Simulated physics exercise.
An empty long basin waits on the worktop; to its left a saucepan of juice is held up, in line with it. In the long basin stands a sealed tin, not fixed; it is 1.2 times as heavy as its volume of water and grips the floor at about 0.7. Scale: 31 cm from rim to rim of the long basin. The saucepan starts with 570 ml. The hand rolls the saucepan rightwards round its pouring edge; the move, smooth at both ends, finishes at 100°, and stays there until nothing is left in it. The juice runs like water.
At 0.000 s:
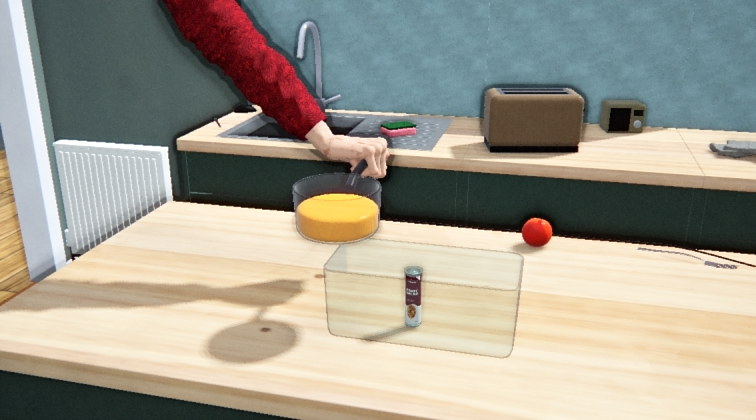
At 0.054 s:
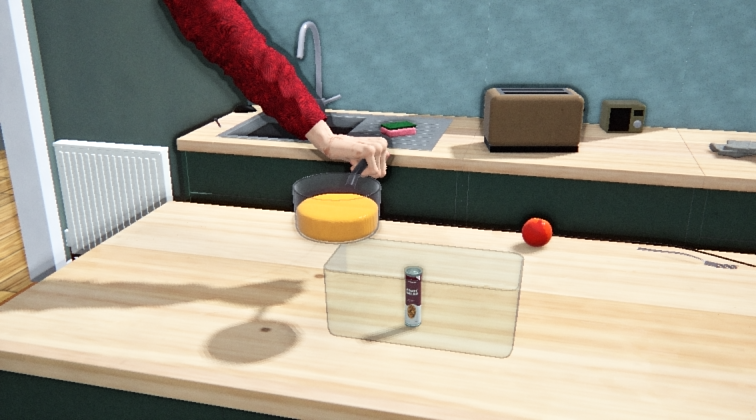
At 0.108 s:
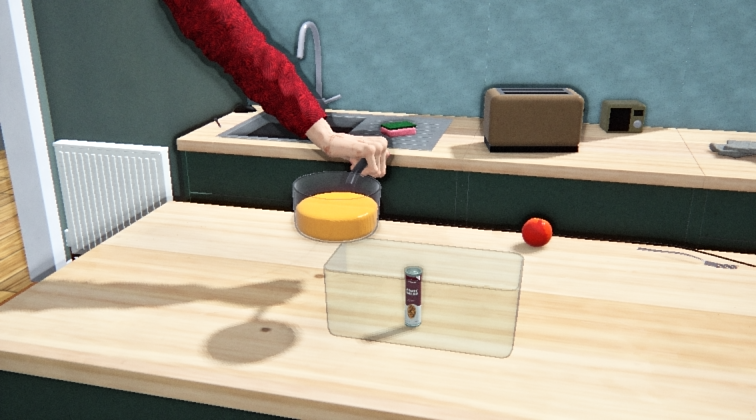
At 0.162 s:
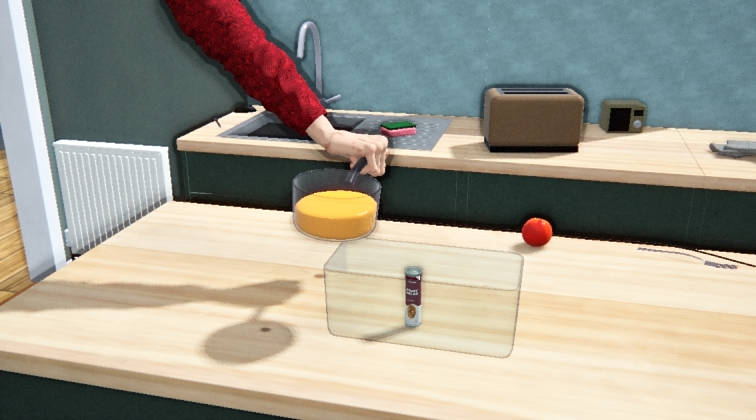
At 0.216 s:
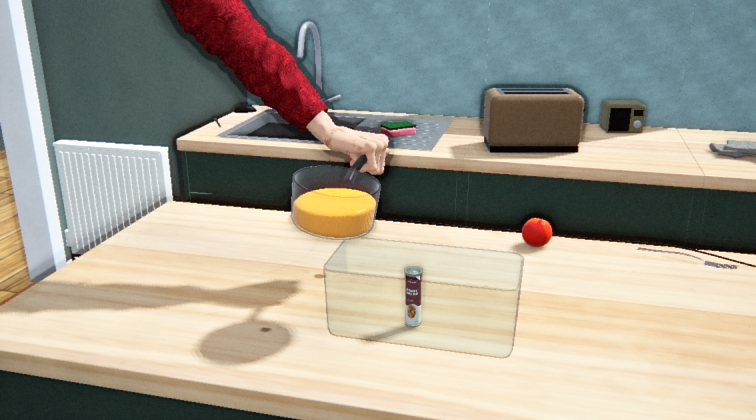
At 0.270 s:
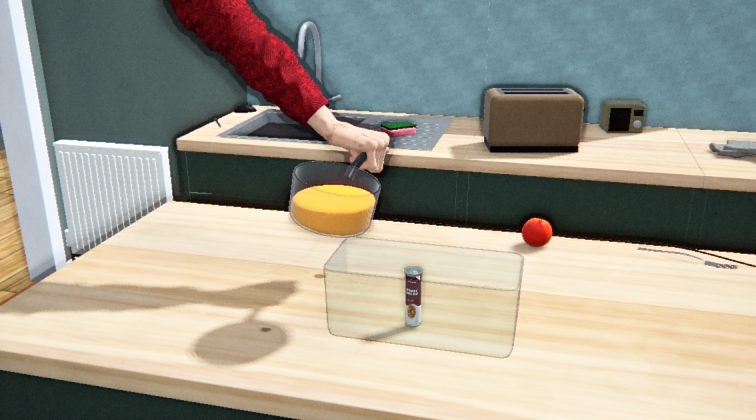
In a kitchen, a red-sleeved hand slowly tilting a clear saucepan of orange juice slightly rightwards above a worktop holding a transparent basin.
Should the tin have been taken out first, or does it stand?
It stays up.
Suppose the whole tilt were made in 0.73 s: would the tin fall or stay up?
The tin stays up.
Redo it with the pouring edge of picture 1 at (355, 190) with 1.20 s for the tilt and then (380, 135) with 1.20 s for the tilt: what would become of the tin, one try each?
First it falls; then it keeps standing.
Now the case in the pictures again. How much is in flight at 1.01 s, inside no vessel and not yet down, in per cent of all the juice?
Near 24 in a hundred.
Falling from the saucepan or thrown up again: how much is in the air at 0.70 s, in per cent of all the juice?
About 20 per cent.
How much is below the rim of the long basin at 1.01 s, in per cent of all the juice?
About 56 per cent.
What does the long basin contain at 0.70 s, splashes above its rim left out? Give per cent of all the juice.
Near 1 in a hundred.
Then, 0.70 s in, the tilt is 63° and 79 per cent is still to pour; the tin stands where it began.
Then, 1.01 s in, the tilt is 94° and 21 per cent is still to pour; the tin stands where it began.
Then, 1.34 s in, the tilt is 100° and 2 per cent is still to pour; the tin stands where it began.
Then, 1.70 s in, the tilt is 100° and 0 per cent is still to pour; the tin stands where it began.
Finally, the tin stands where it began.
